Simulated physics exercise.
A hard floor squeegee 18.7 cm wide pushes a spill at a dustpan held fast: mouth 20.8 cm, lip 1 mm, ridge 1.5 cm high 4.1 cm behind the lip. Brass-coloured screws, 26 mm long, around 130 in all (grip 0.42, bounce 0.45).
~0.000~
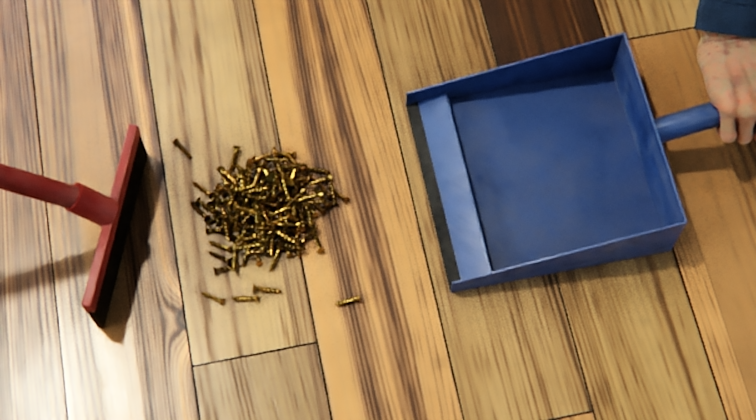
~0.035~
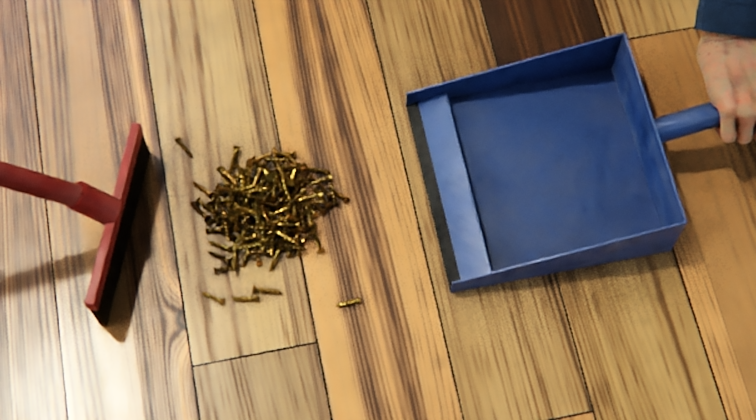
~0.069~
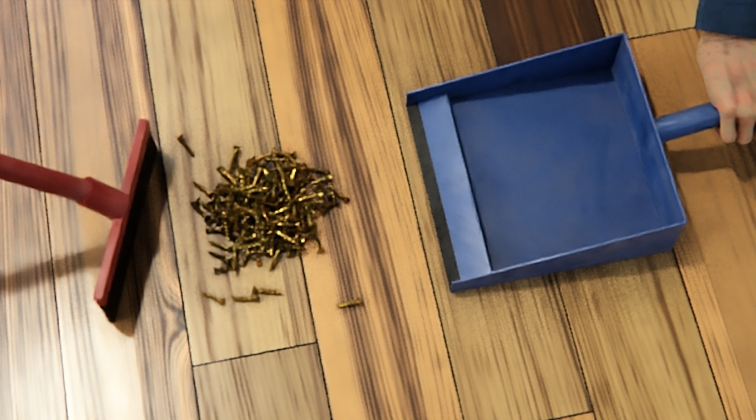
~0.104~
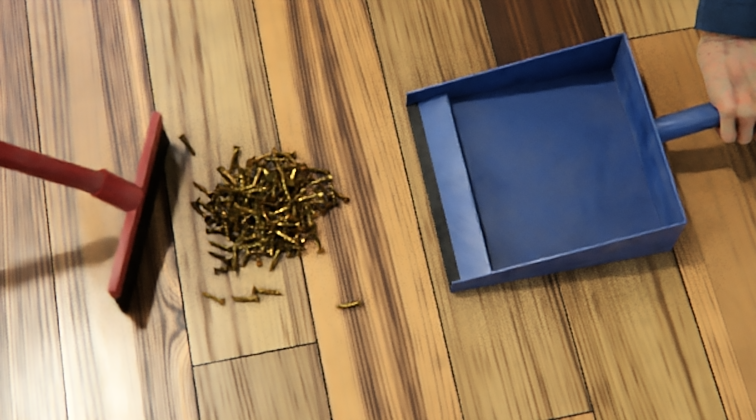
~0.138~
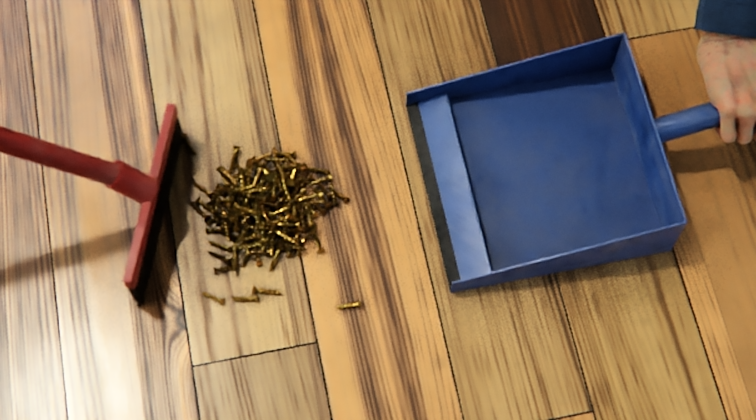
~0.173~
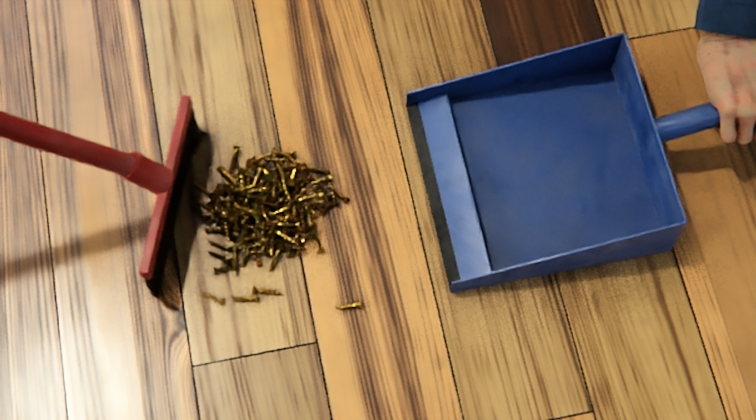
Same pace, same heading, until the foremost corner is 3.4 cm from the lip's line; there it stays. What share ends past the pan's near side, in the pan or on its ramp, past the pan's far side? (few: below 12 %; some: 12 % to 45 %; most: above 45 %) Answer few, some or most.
Near side few, pan few, far side few.
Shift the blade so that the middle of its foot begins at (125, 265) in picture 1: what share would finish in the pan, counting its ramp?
Some 0 per cent.
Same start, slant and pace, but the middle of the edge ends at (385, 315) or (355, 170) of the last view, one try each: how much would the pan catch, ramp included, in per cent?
About 5 and 0 per cent.
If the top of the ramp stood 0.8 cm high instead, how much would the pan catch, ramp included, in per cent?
In that case some 0 per cent.
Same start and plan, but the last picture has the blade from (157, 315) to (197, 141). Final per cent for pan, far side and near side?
Pan 10, far 0, near 10.
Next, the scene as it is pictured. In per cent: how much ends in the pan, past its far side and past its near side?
Near side 0, pan 0, far side 0.
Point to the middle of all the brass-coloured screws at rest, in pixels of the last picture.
Near (359, 193).
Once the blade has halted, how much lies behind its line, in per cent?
About 20 per cent.
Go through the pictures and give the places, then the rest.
Blade from (90, 306) to (135, 133), moved 0.0 cm, 0 of the pieces shifted so far; middle of the pieces at (267, 211); pan at (554, 172), in the first picture.
Blade from (93, 305) to (137, 132), moved 0.3 cm, 0 of the pieces shifted so far; middle of the pieces at (267, 211), in the second picture.
Blade from (101, 300) to (145, 128), moved 1.1 cm, 1 of the pieces shifted so far; middle of the pieces at (267, 211), in the third picture.
Blade from (115, 292) to (158, 120), moved 2.6 cm, 1 of the pieces shifted so far; middle of the pieces at (267, 211), in the fourth picture.
Blade from (130, 282) to (172, 112), moved 4.2 cm, 2 of the pieces shifted so far; middle of the pieces at (267, 211), in the fifth picture.
Blade from (146, 273) to (187, 104), moved 5.9 cm, 2 of the pieces shifted so far; middle of the pieces at (267, 211); pan at (554, 172). The blade's pace is about 0.48 m/s, heading 22 degrees away from the viewer's side, in the sixth picture.
Then, at 0.38 s, middle of the blade 16 cm from the lip; 0 % over the lip, far side 0 %, near side 0 %.
Then, at 0.52 s, middle of the blade 9 cm from the lip; 0 % over the lip, far side 0 %, near side 0 %.
After 0.78 s, middle of the blade 7 cm from the lip; 0 % over the lip, far side 0 %, near side 0 %.
In the end, at 1.3 s, near side 0 %, pan 0 %, far side 0 %, in front of the lip or behind the blade 100 %.
